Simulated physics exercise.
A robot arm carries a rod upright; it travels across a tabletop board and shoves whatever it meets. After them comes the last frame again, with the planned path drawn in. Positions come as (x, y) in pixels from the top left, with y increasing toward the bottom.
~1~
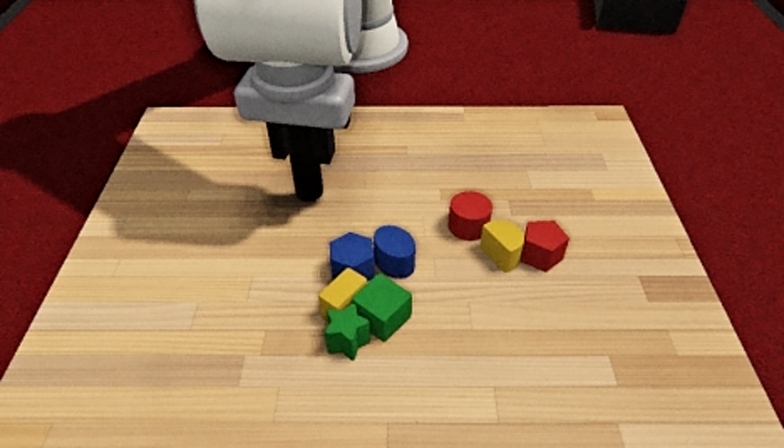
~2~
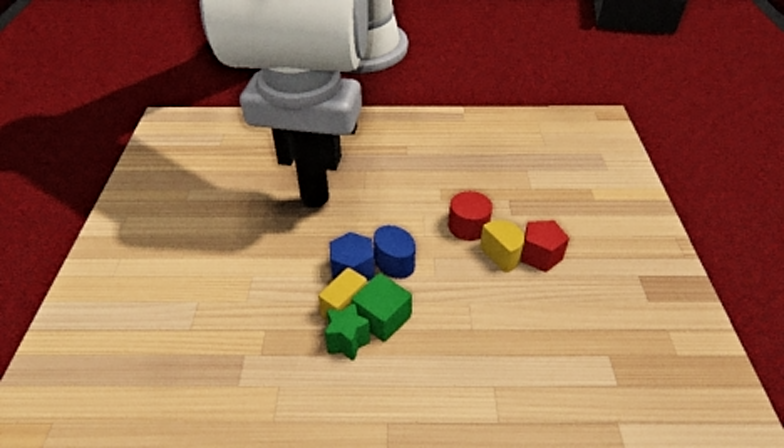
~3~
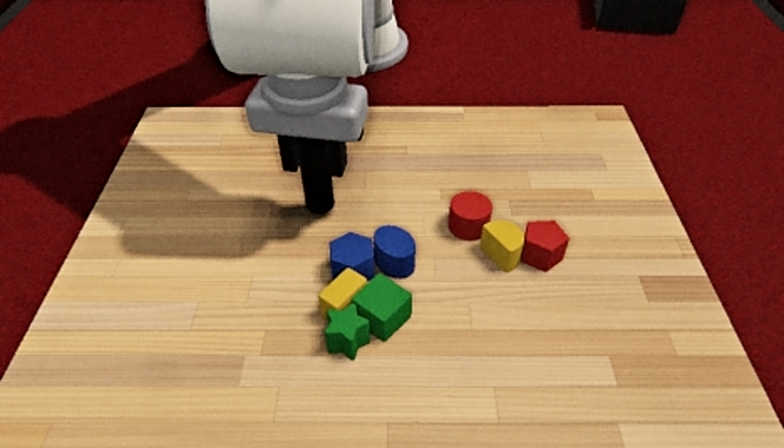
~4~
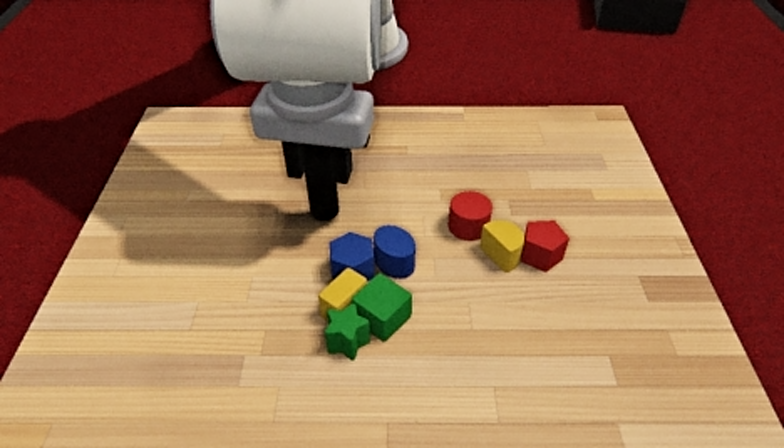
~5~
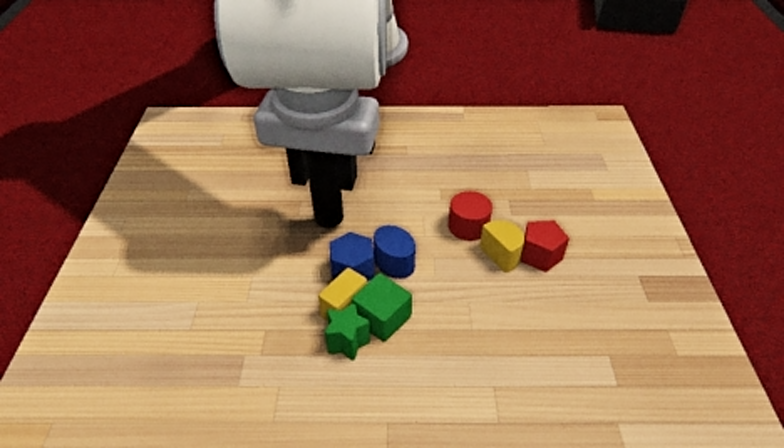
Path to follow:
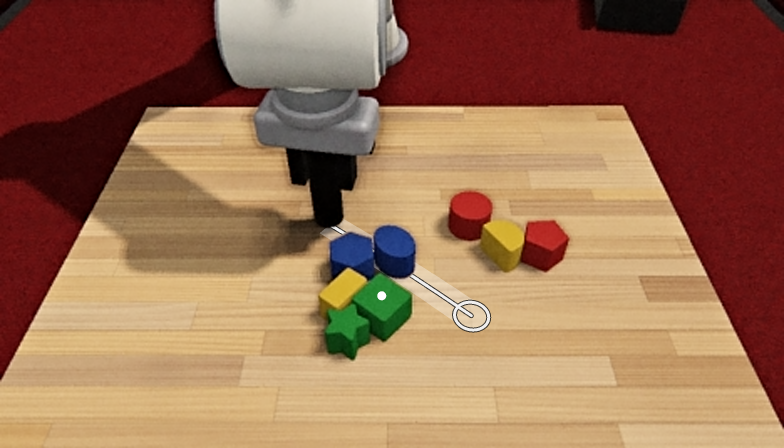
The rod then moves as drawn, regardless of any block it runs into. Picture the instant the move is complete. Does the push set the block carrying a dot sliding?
No - that is not the case.
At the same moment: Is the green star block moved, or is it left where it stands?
That block stays.
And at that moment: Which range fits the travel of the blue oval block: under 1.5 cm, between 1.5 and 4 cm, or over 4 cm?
By the end of the path, it will have gone past 4 cm.
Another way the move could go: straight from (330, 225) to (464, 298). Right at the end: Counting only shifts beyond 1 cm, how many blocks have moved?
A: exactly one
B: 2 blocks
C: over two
My pick is A.
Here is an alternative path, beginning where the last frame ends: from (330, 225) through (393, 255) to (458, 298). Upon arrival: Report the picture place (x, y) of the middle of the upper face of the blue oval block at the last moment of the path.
My best guess is (450, 307).
Path on the board, straight from (330, 225) to (472, 316); the dot is on the green square piece.
The first path, step by step. One third of the way, rod (374, 245); yellow oblong block (340, 291); blue hexagonal block (352, 253); blue oval block (406, 248).
Two thirds of the way, rod (421, 275); yellow oblong block (338, 292); blue hexagonal block (353, 255), turned 15° clockwise; blue oval block (456, 281).
At the end, rod (473, 309); yellow oblong block (338, 292); green star block in place; blue hexagonal block (353, 255), turned 15° clockwise; green square piece in place; blue oval block (510, 320), turned 15° clockwise.
